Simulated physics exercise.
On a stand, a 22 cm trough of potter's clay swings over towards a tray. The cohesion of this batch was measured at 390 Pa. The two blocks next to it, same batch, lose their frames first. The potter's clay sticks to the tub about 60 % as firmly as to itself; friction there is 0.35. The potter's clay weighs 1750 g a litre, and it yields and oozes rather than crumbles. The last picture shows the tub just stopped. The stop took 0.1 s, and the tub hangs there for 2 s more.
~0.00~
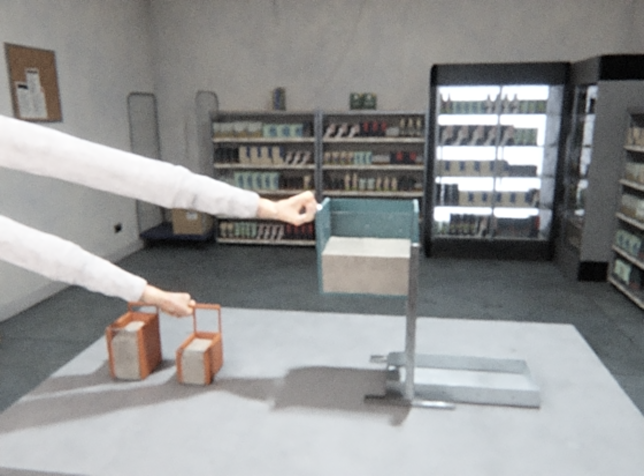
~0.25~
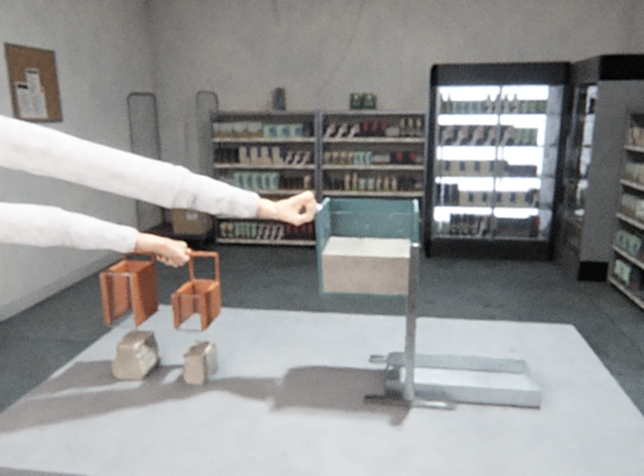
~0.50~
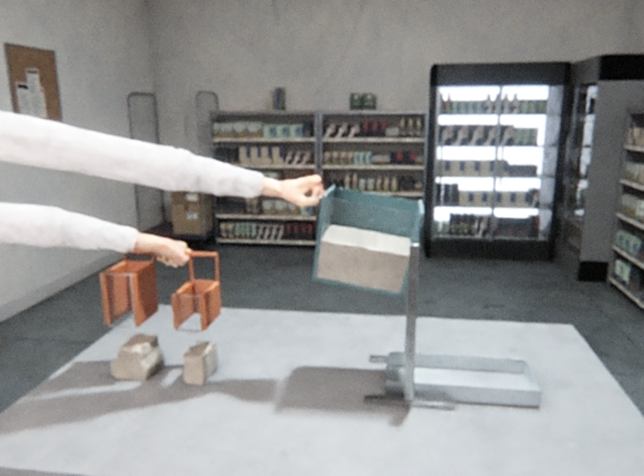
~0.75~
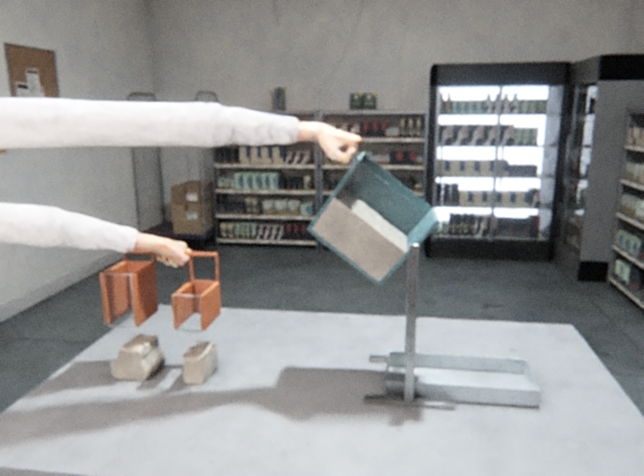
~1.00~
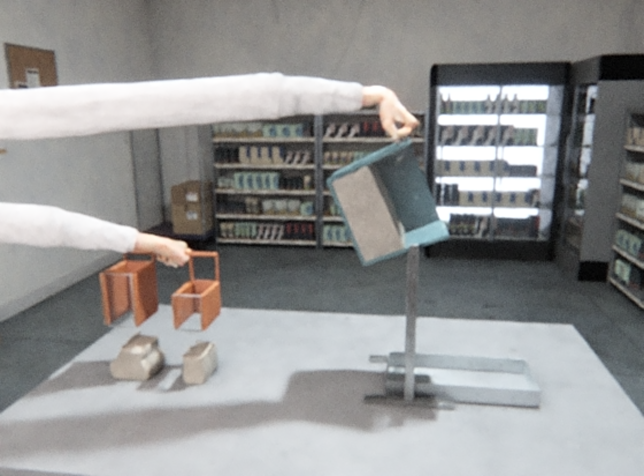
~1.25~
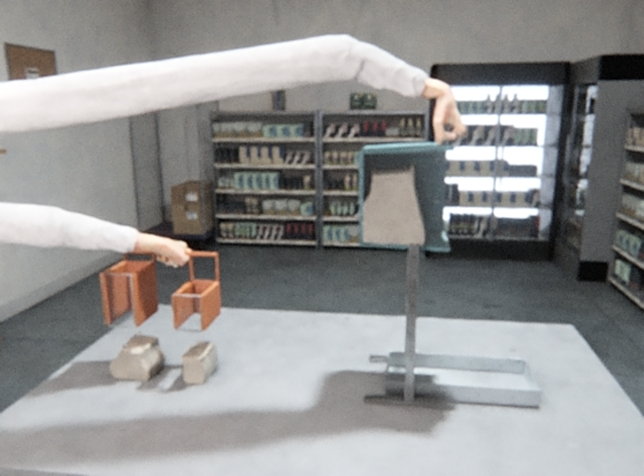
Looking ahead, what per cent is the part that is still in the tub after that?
It comes to some 70 %.
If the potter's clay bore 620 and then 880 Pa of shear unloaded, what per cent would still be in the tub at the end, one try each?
In that order: 65 %, 100 %.
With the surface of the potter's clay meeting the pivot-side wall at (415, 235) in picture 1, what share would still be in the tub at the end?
It would be near 50 %.
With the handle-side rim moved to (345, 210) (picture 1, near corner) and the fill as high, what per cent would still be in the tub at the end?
In that case some 100 per cent.
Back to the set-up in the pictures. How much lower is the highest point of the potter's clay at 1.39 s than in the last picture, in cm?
Some 5 cm.
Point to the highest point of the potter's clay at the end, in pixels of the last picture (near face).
Around (377, 207).
By 1.39 s, the tub is at 90 degrees and holds 100 %.
By 1.56 s, the tub is at 90 degrees and holds 82 %.
By 1.73 s, the tub is at 90 degrees and holds 70 %.
By 1.90 s, the tub is at 90 degrees and holds 70 %.
By 3.25 s, at the end, the tub is at 90 degrees and holds 70 %.
